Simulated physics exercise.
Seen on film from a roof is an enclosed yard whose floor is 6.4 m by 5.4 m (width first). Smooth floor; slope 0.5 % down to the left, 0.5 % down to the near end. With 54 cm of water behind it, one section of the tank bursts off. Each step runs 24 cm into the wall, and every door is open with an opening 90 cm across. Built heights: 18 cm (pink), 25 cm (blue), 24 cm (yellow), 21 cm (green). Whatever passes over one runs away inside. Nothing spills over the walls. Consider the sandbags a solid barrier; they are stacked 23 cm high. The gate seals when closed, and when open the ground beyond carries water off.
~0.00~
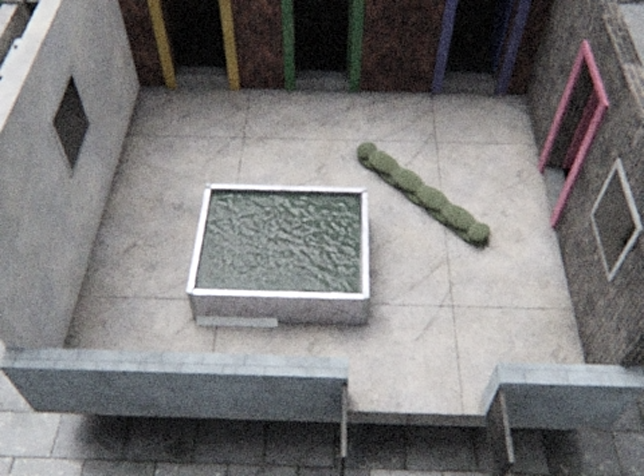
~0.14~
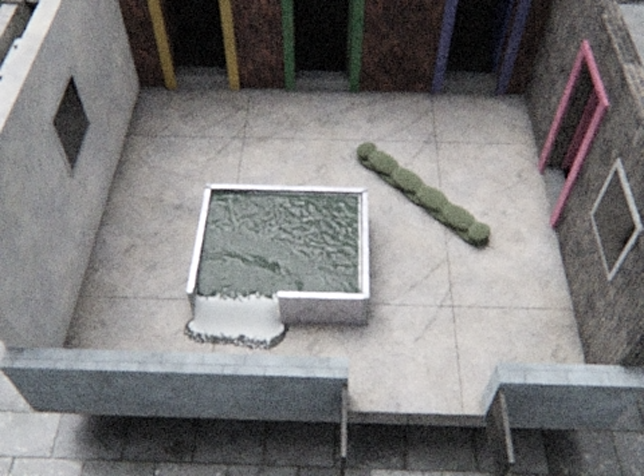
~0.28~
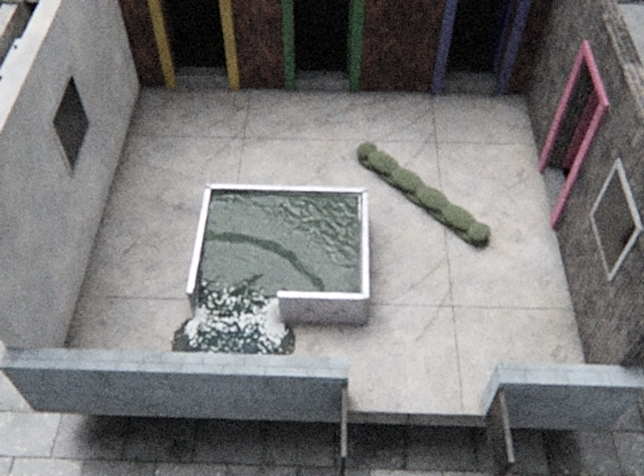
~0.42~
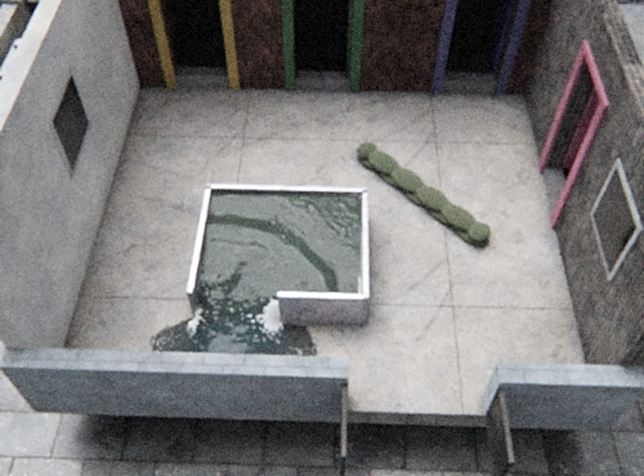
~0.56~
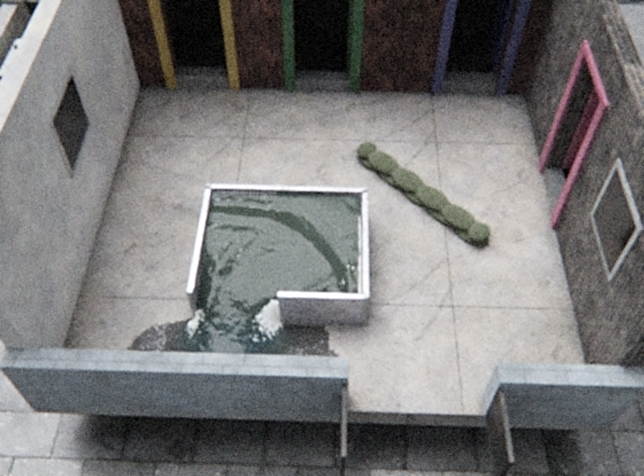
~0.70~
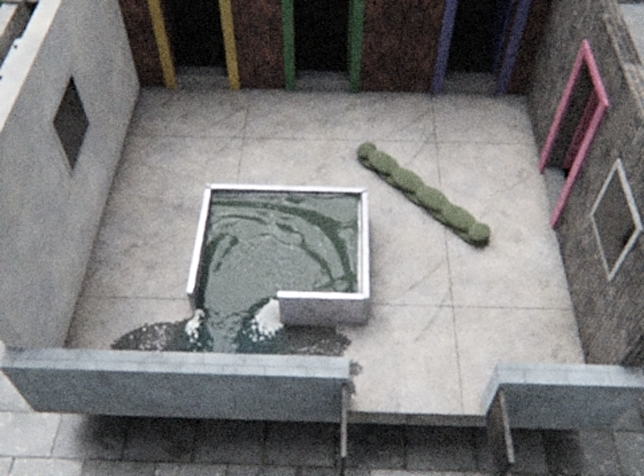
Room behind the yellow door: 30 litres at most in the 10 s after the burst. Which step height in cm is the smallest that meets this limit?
A height of roughly 8 cm.
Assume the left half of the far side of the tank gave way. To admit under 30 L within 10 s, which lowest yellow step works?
Near 16 cm.
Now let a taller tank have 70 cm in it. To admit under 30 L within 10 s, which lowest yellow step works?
In that case, roughly 12.0 cm.
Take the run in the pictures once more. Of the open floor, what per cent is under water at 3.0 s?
About 45 per cent.
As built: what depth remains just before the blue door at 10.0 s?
Some 7.0 centimetres.
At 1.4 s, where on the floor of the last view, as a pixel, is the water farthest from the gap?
At about (448, 394).
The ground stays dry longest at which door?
Blue.
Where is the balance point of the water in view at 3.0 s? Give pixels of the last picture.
Near (257, 295).
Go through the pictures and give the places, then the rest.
In the first frame, still water, 54 cm deep, in the tank at (283, 242); the yellow door at (195, 37) is dry.
In the second frame, the gap is at (238, 309), the front 0.4 m out at (259, 344); the back of the tank holds 54 cm.
In the third frame, the gap is at (239, 311), the front 0.7 m out at a hidden place; the back of the tank holds 54 cm.
In the fourth frame, the gap is at (239, 311), the front 1.0 m out at a hidden place; the back of the tank holds 54 cm.
In the fifth frame, water pours out at (239, 311) and has run 1.1 m, to a hidden place; about 10 cm deep outside, 52 cm at the back.
In the sixth frame, the gap is at (239, 311), the front 1.3 m out at a hidden place; the back of the tank holds 45 cm; the yellow door at (195, 37), 4.6 m from the gap, is still 4.6 m from the nearest water.
After 1.4 s water covers 15 % of the floor, deepest (44 cm) near (221, 374); it has not reached the yellow door.
After 3.0 s water covers 45 % of the floor, deepest (29 cm) near (69, 383); it has not reached the yellow door.
After 10.0 s water covers 95 % of the floor, deepest (10 cm) near (54, 383); 6 cm at the yellow door, 0 litres in over its 24 cm step.
At the yellow door as built, the water arrived by 3.6 s and peaked near 13 cm at 5.6 s.
Run again over the same 10 s with other heights there, 49 litres in over 7 cm, 14 litres over 9.5 cm. The limit of 30 litres is kept from about 8 cm up.
